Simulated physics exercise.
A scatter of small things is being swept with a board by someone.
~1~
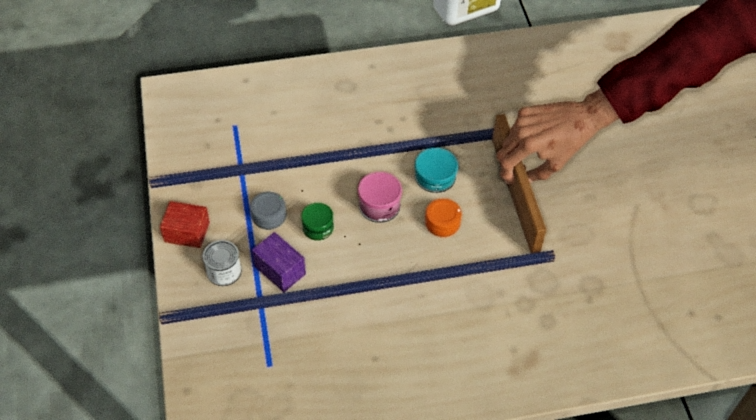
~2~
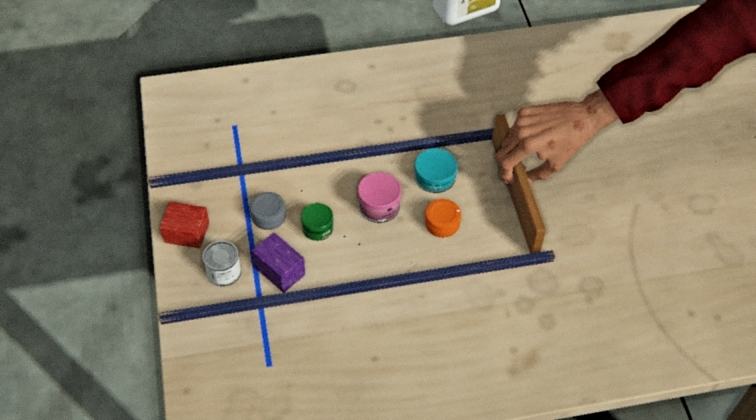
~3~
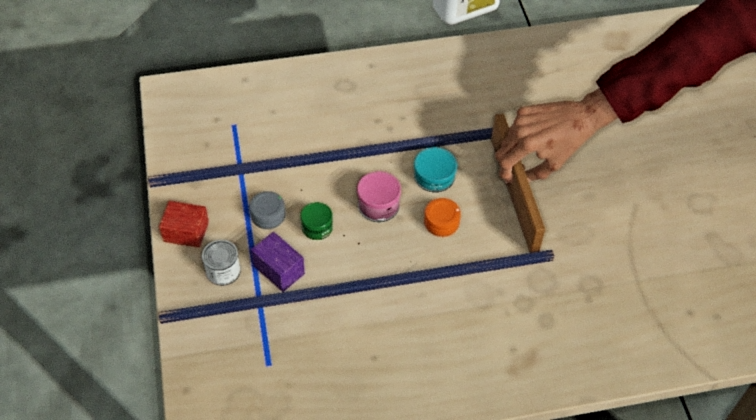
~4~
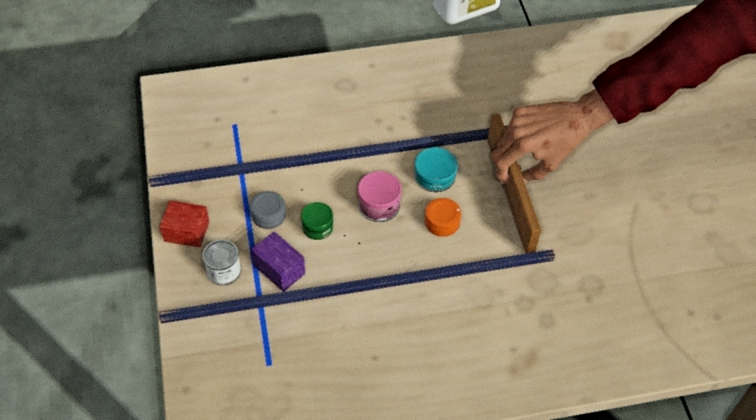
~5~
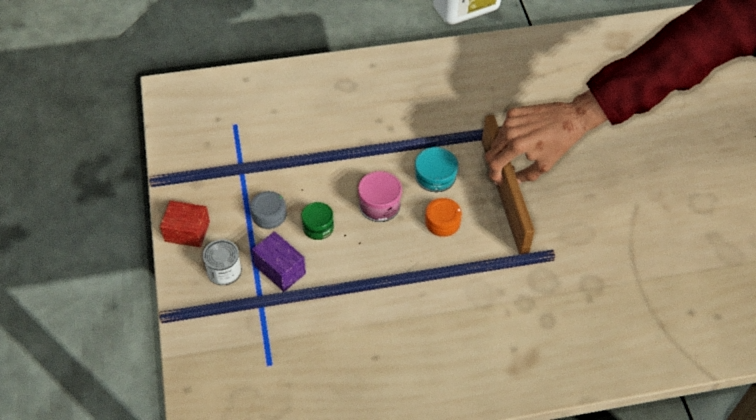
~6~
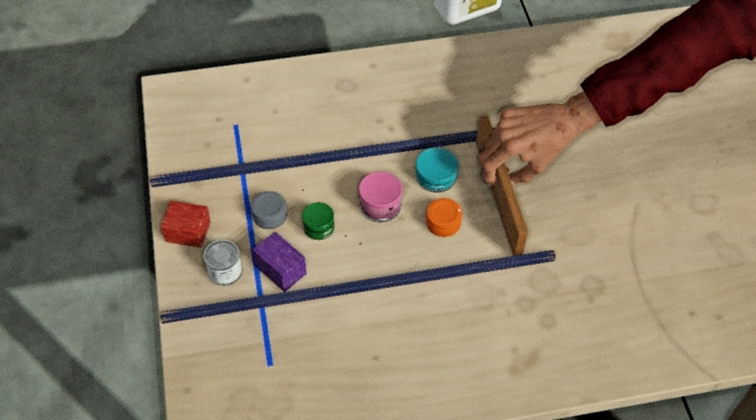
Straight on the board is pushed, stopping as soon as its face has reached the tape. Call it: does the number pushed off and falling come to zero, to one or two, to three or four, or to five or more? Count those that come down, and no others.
It comes to zero.
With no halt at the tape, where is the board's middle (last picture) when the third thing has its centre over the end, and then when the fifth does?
(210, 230), later (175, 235).
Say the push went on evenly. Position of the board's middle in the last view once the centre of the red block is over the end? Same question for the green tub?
I reckon its middle sits around (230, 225) and then around (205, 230).
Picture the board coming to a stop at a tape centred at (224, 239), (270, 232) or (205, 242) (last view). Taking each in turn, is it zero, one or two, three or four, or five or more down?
So, one after another, I'd give one or two; none at all; 3 or 4.
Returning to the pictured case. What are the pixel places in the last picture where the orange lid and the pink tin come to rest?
They end up close to (237, 256) and (228, 221).
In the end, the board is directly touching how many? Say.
The count comes out at 4.
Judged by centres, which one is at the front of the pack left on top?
Red block.
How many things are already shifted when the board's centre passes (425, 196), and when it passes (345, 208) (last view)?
Counts: 3 and 4.
A little later, none off yet; red block at rest near (186, 224); white tin at rest near (223, 263); grey lid at rest near (269, 210).
Next, none off yet; red block at rest near (186, 224); white tin moving near (217, 263); grey lid shifted about its own width near (229, 207).
When it is over, the number that fall off is zero.
